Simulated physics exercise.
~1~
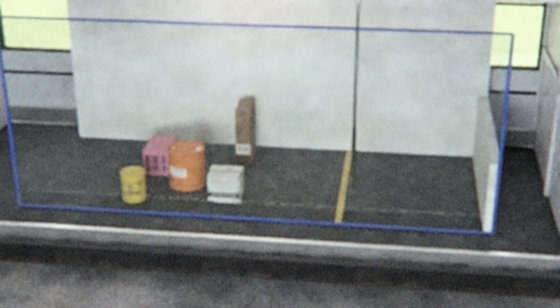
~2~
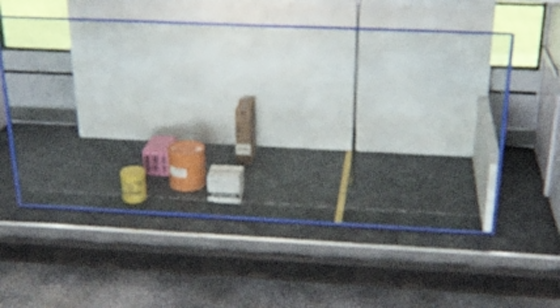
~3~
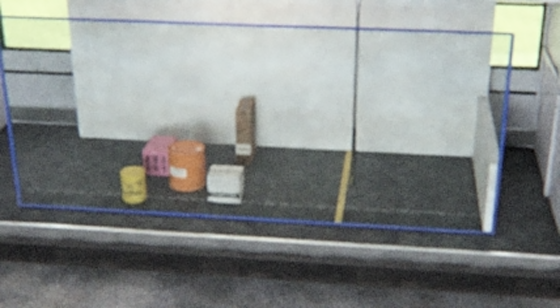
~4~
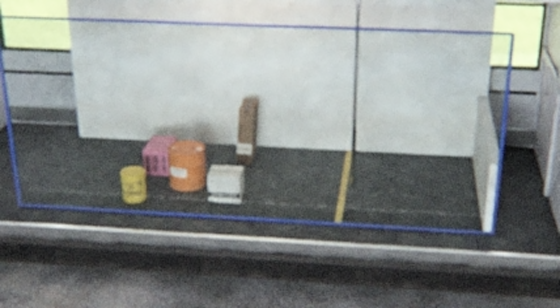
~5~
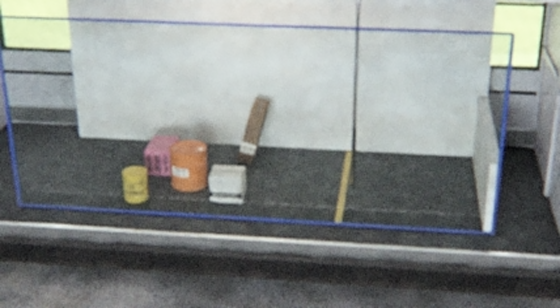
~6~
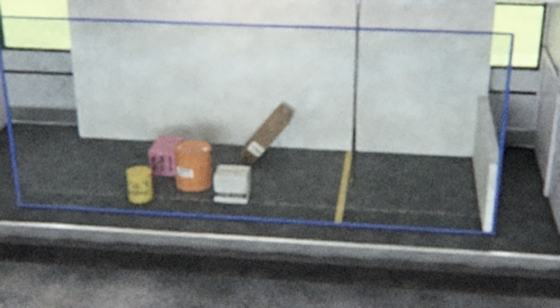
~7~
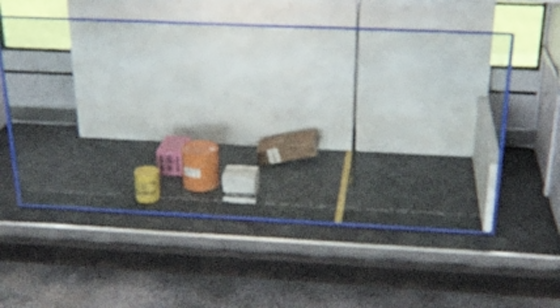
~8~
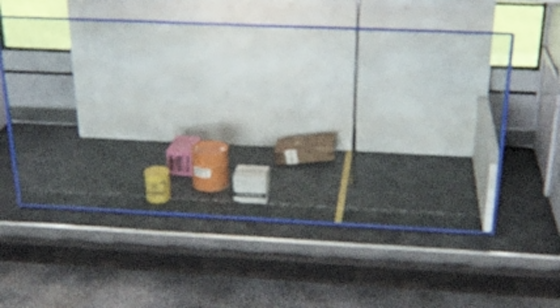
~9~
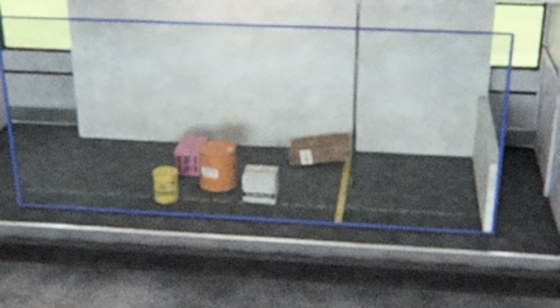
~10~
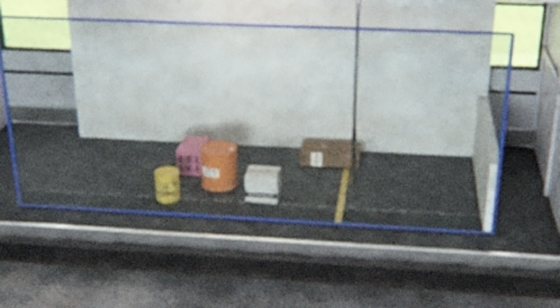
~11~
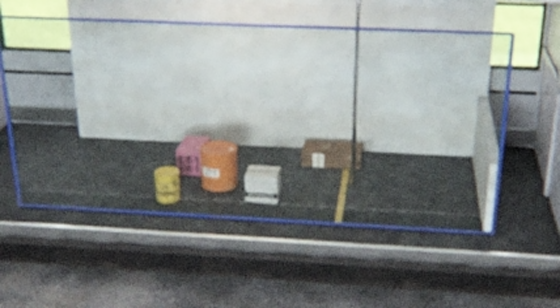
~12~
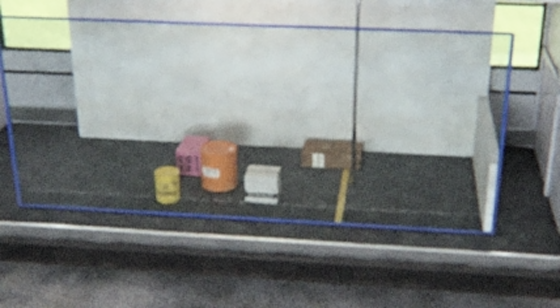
A tall brown box stands upright against the pale back wall of a dark-floored bay, seen from a fixed, slightly raised view at the front. To its left sit a pink crate, an orange drum and a yellow bucket, with a white carton nearby and a yellow line on the floor to the right. After a still start, the box leans right and topples onto its side as the other things begin sliding right. All of them slide a short way together, the bucket and drum staying upright. They then stop, the fallen box resting with its middle just short of the yellow line and the others farther left.
